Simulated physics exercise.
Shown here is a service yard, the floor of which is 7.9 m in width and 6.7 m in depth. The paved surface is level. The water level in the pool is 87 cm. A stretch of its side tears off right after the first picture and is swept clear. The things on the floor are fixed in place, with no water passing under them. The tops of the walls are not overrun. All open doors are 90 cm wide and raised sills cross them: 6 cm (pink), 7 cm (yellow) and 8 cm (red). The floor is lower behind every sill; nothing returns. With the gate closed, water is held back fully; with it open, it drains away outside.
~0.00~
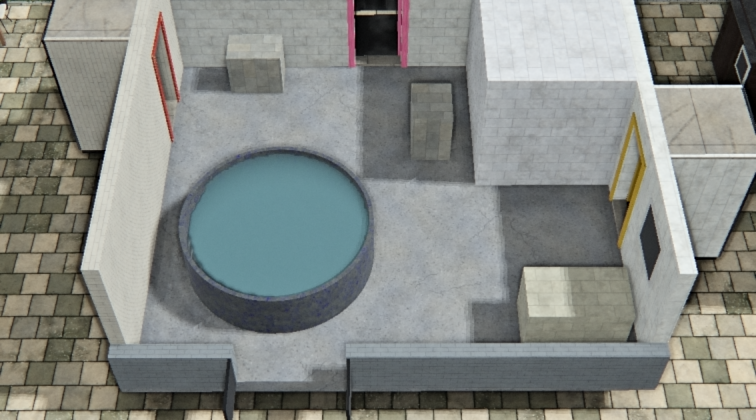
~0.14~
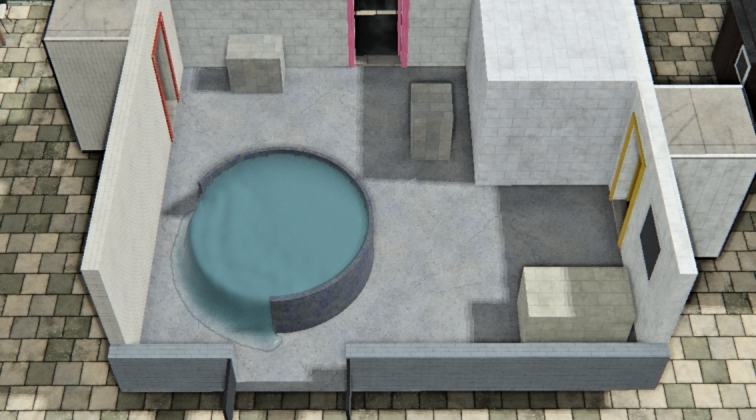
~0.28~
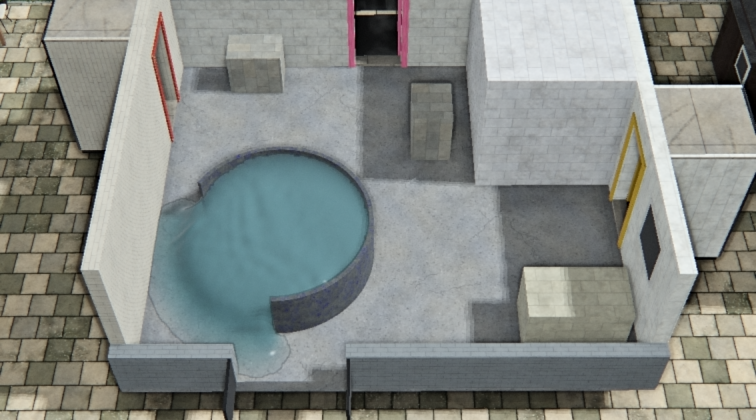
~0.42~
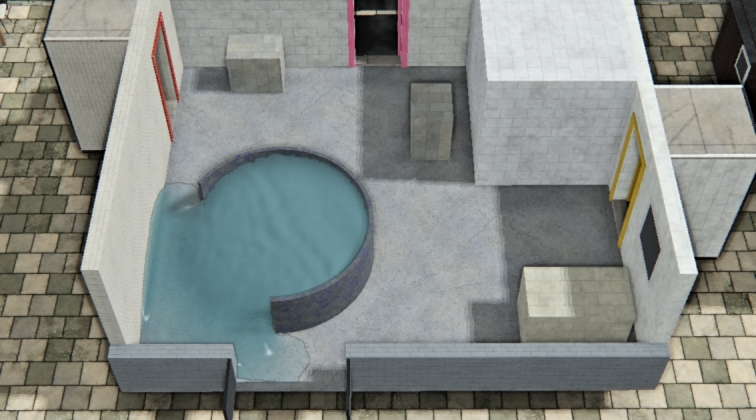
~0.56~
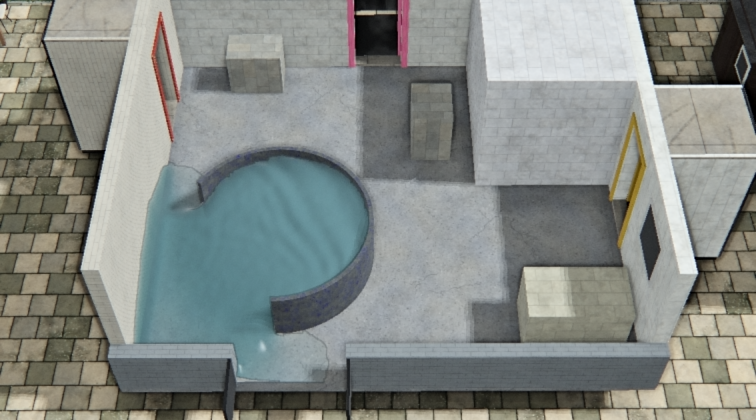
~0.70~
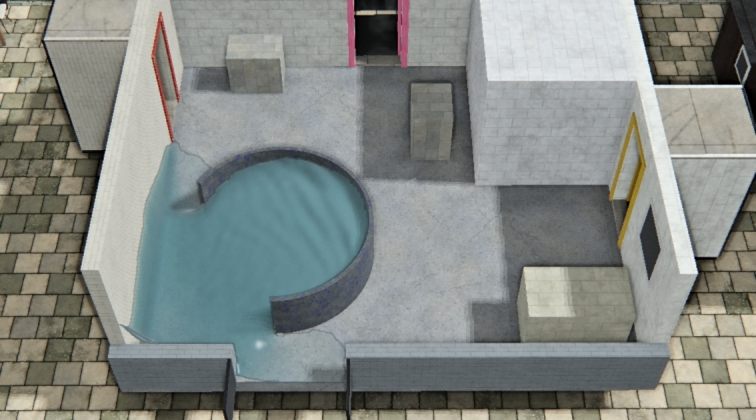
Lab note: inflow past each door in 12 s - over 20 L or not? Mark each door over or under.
Pink door: Over; yellow door: Under; red door: Over.
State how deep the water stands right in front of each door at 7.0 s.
Pink 13 cm, yellow 3 cm, red 10 cm.
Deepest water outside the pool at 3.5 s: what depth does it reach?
Depth: Approx. 44 cm.
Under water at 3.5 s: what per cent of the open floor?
About 55 per cent.
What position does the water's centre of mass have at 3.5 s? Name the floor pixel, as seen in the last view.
Near (264, 228).
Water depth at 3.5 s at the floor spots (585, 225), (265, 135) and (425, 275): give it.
Reading - approx. 0 / 4 / 0 cm.
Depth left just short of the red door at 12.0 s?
The depth there is near 10.5 cm.
After 1.4 s water covers 25 % of the floor and is deepest (88 cm) near (149, 291); pink door not reached, yellow door not reached, red door 6 cm at the sill, 0 L in.
After 2.2 s water covers 40 % of the floor and is deepest (61 cm) near (137, 368); pink door not reached, yellow door not reached, red door 7 cm at the sill, 0 L in.
After 3.5 s water covers 55 % of the floor and is deepest (44 cm) near (229, 74); pink door 12 cm at the sill, 1 L in, yellow door not reached, red door 8 cm at the sill, 1 L in.
After 7.0 s water covers 95 % of the floor and is deepest (26 cm) near (190, 229); pink door 13 cm at the sill, 19 L in, yellow door 3 cm at the sill, 0 L in, red door 10 cm at the sill, 117 L in.
After 12.0 s water covers 100 % of the floor and is deepest (16 cm) near (243, 338); pink door 10 cm at the sill, 108 L in, yellow door 7 cm at the sill, 3 L in, red door 11 cm at the sill, 180 L in.
